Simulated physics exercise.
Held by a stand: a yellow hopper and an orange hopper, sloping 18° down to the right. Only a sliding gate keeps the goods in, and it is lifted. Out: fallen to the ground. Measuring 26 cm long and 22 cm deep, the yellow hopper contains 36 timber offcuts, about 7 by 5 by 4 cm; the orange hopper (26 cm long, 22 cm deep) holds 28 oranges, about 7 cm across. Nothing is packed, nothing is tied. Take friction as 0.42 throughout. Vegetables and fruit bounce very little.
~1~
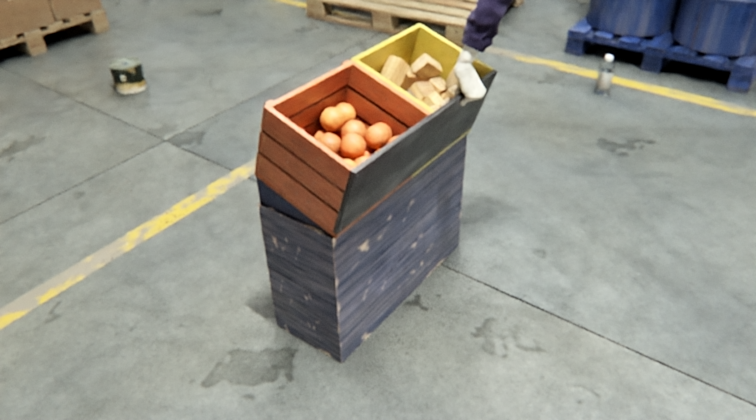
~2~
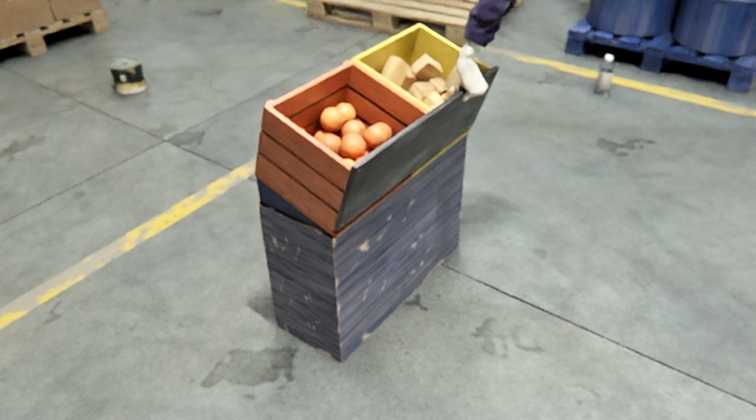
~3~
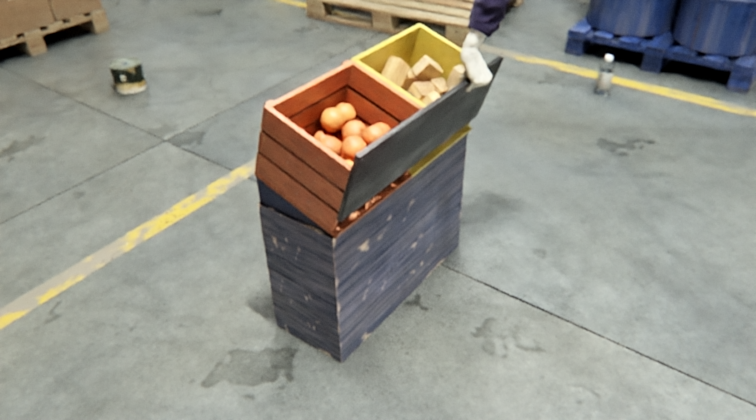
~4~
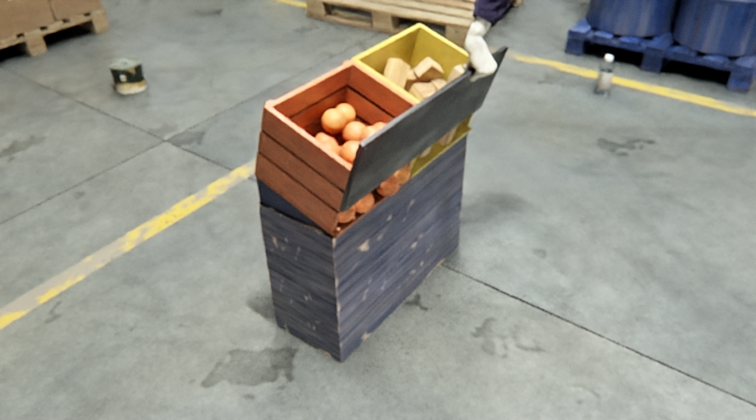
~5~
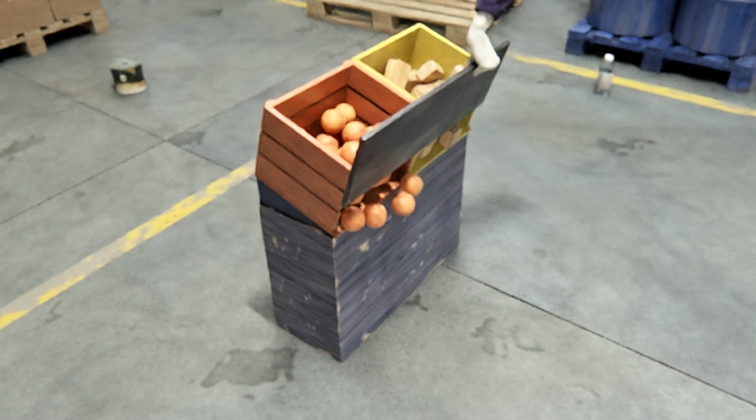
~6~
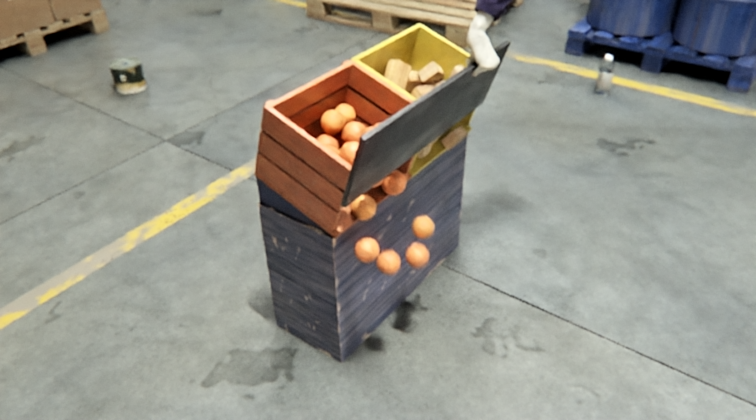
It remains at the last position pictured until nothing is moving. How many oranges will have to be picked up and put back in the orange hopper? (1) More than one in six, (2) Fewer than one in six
The answer is 1.
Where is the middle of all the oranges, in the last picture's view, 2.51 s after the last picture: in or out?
Their middle is at about (421, 336).
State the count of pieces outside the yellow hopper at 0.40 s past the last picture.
Roughly 1 for the yellow hopper.
Then, 0.40 s after the last picture, yellow hopper 35 in, 1 out and orange hopper 22 in, 6 out.
Then, 0.90 s after the last picture, yellow hopper 35 in, 1 out and orange hopper 22 in, 6 out.
Then, 1.60 s after the last picture, yellow hopper 34 in, 2 out and orange hopper 19 in, 9 out.
Outcome (2.51 s after the last picture), yellow hopper 34 in, 2 out and orange hopper 10 in, 18 out. Asked share, 18 of 28, 64 per cent.
